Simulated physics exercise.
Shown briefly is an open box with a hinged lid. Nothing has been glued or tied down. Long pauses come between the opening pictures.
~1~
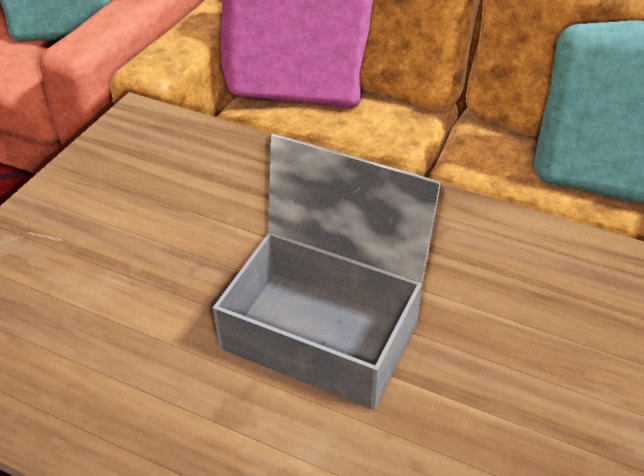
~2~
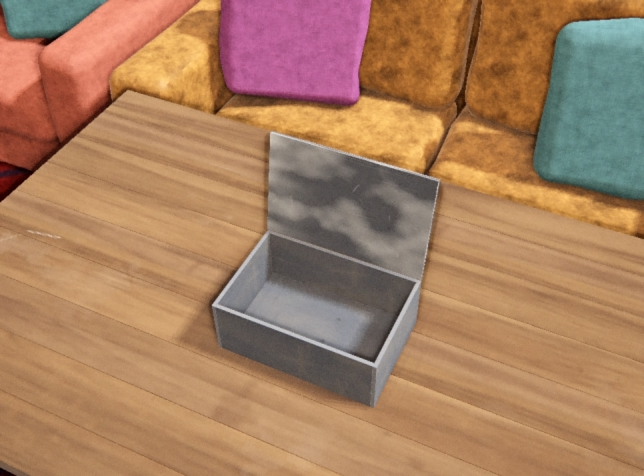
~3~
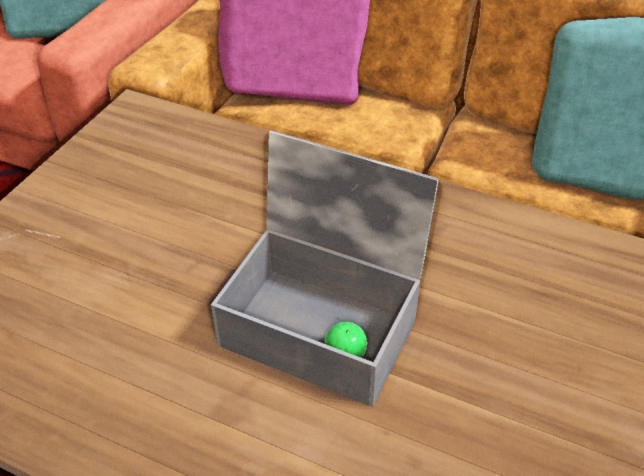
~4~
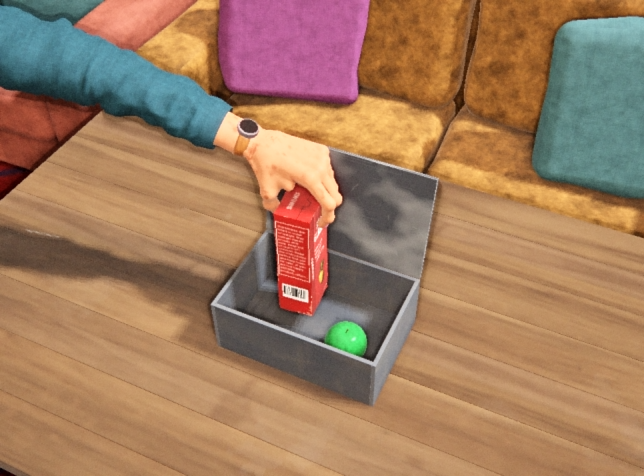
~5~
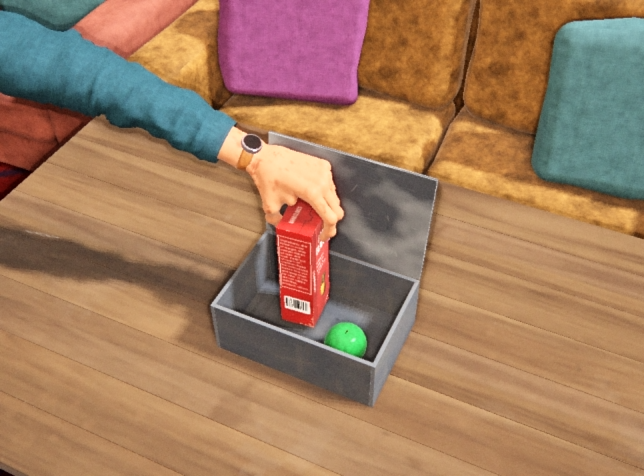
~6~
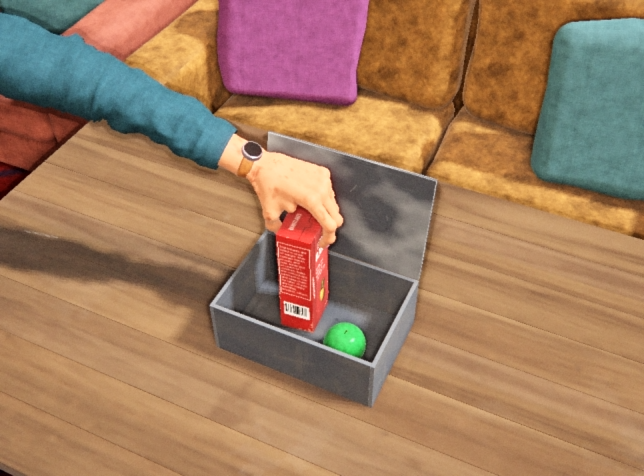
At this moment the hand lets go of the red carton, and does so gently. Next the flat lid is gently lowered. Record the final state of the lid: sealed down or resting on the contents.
The lid is kept from dropping.
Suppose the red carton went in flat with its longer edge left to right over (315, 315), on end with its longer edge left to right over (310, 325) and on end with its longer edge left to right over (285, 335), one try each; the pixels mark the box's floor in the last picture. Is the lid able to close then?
Going in order, the lid comes down all the way, then is left partly open, then is left partly open.
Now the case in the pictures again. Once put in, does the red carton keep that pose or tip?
Well, the red carton stays just as set.
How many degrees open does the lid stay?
Near 80°.
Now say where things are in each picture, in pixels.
The last thing is not in view yet, in the first frame.
The last thing is not in view yet, in the second frame.
The last thing is not in view yet, in the third frame.
Coming down; red carton (303, 252), in the fourth frame.
Coming down; red carton (304, 265), in the fifth frame.
Put in, still held; red carton (304, 271), in the sixth frame.
Then, 1.00 s on from there, lid starting down.
Then, 1.40 s on from there, lid 77° above the rim.
Then, 4.00 s on from there, lid 78° above the rim.
In the end, lid 78° above the rim; both unmoved. At the end, from the last picture's camera, red carton near (304, 271).
